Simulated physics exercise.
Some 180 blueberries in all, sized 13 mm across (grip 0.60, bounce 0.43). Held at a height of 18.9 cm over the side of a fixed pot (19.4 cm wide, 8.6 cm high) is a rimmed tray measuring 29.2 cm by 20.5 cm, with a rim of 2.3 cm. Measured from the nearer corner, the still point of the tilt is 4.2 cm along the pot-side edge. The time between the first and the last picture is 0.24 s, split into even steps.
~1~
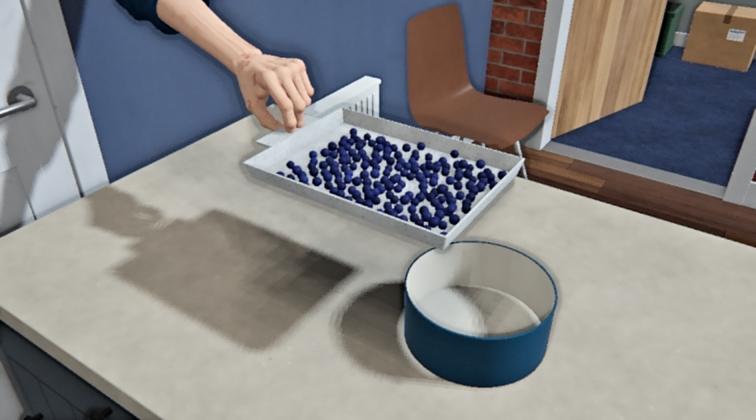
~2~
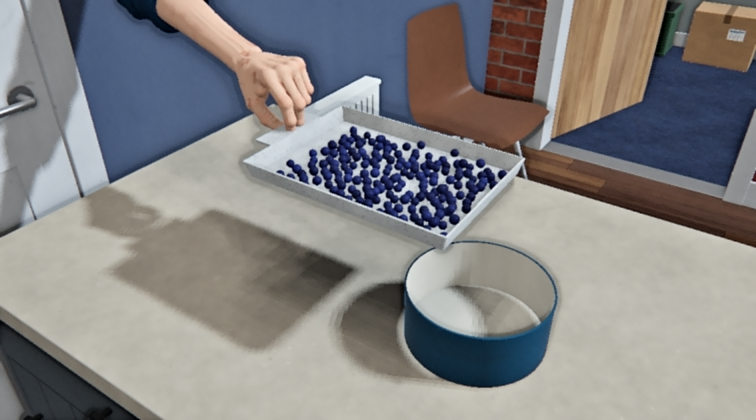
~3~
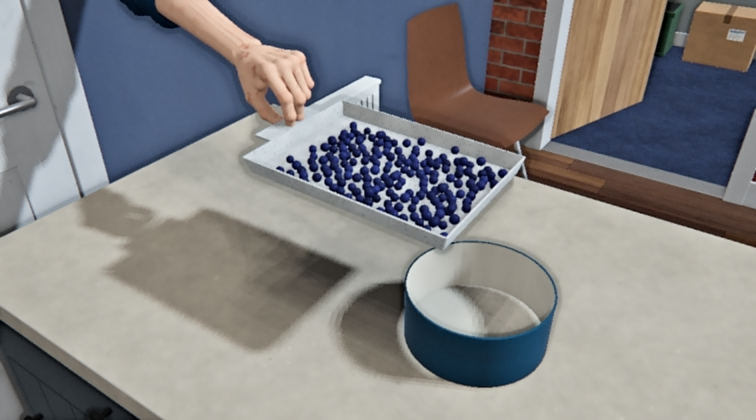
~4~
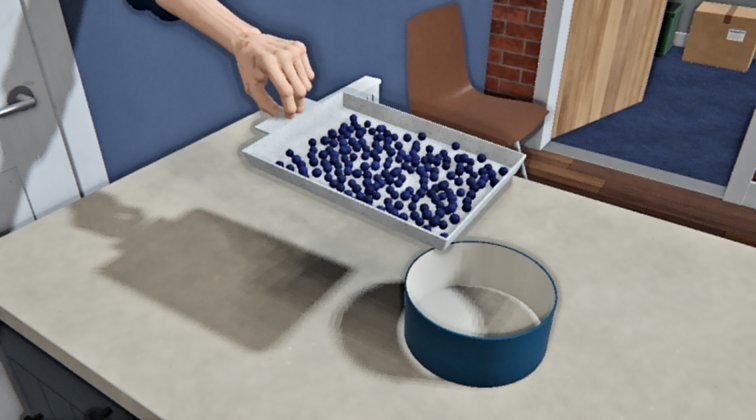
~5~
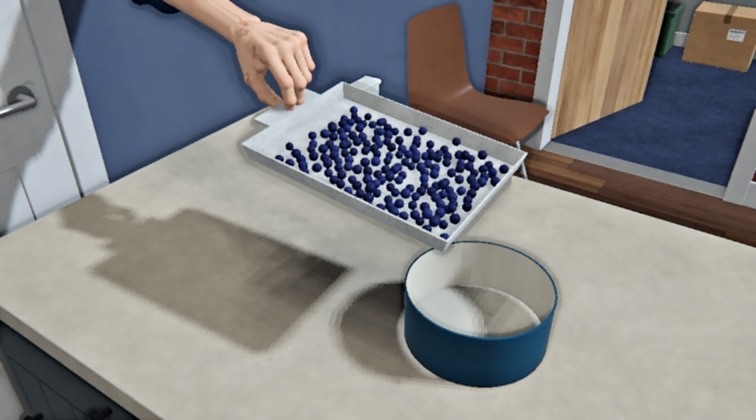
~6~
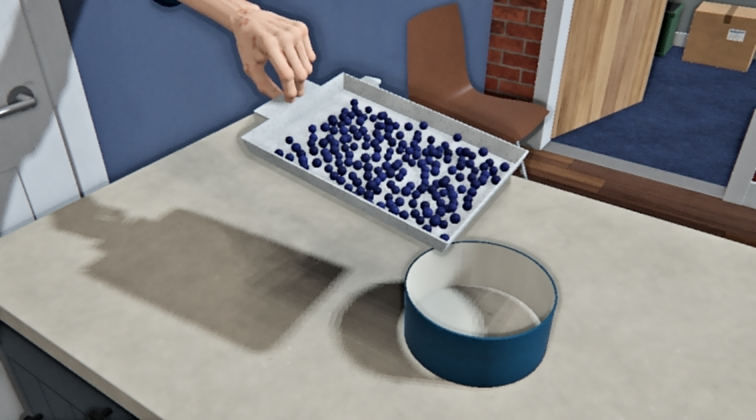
To begin with, a hand holds a white rimmed tray of blueberries nearly level above a counter, beside an empty blue pot. The hand then slowly tilts the tray, its far-left side rising slightly while the corner near the pot stays lowest, and the berries barely shift across it.
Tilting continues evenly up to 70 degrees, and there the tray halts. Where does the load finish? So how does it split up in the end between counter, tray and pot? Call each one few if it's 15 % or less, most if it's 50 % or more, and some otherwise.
I'd say counter few, tray most, pot few.
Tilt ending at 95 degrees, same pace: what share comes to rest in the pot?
About 35 in a hundred would end up in the pot.
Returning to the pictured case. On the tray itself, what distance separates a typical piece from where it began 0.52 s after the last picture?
Displacement on the tray: About 4 cm.
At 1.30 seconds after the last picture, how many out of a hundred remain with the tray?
Load share: Around 100%.
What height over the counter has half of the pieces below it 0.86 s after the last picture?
Some 28 cm above the counter.
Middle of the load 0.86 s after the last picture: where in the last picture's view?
Expected load position: Near (436, 158).
Then, 0.52 s after the last picture, tilt 39 degrees; the tray holds 100 %, the pot 0 %.
Then, 0.86 s after the last picture, tilt 58 degrees; the tray holds 100 %, the pot 0 %.
Then, 1.30 s after the last picture, tilt 70 degrees; the tray holds 100 %, the pot 0 %.
In the end, counter 0 %, tray 100 %, pot 0 %.
